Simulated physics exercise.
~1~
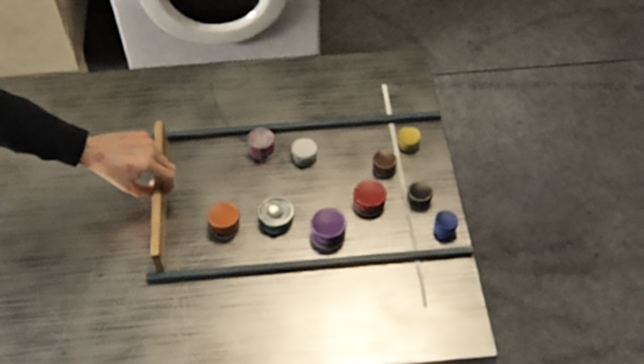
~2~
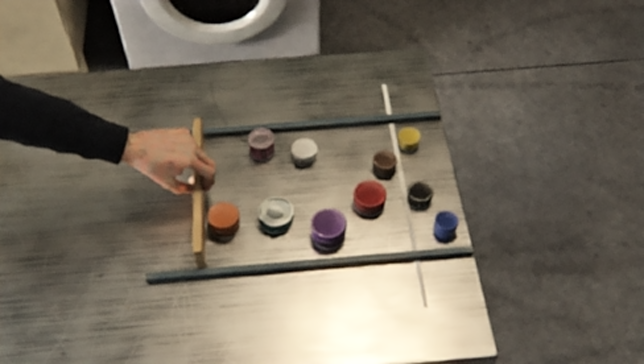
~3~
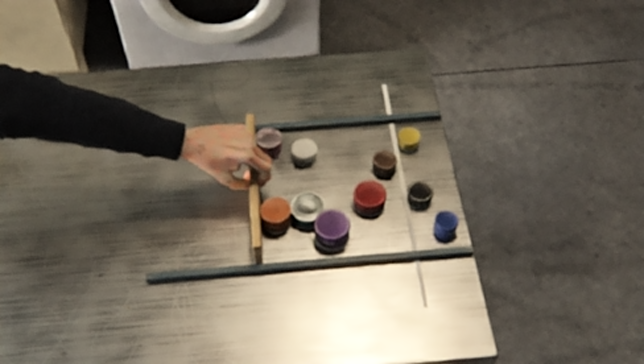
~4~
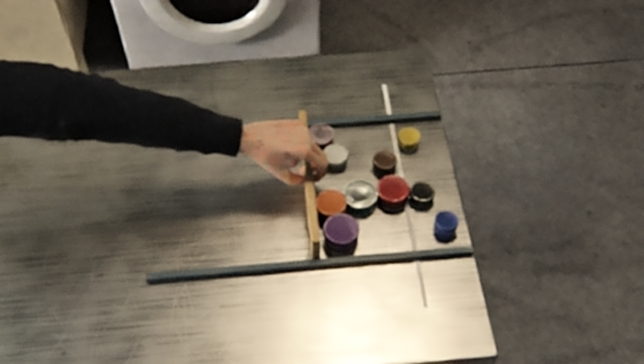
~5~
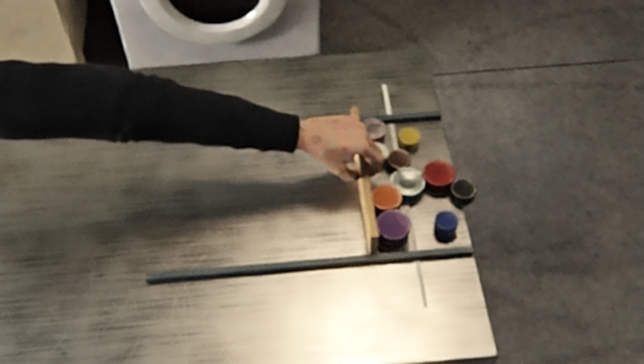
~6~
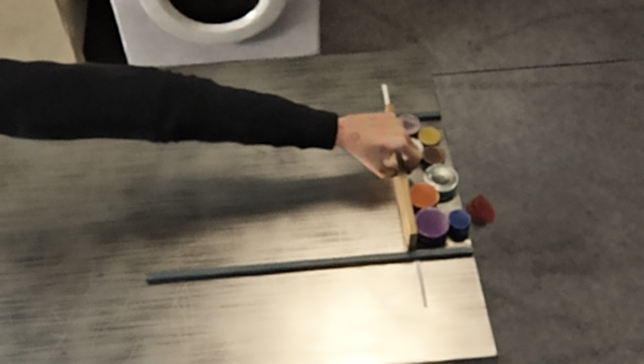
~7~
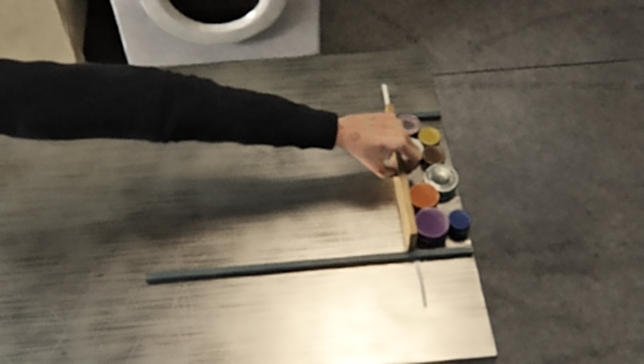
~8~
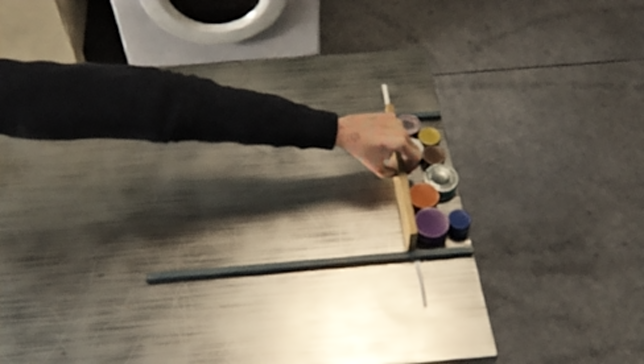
Hand sweeping a wooden board rightward along a tabletop channel, bunching small colourful pots together and pushing two over the end.
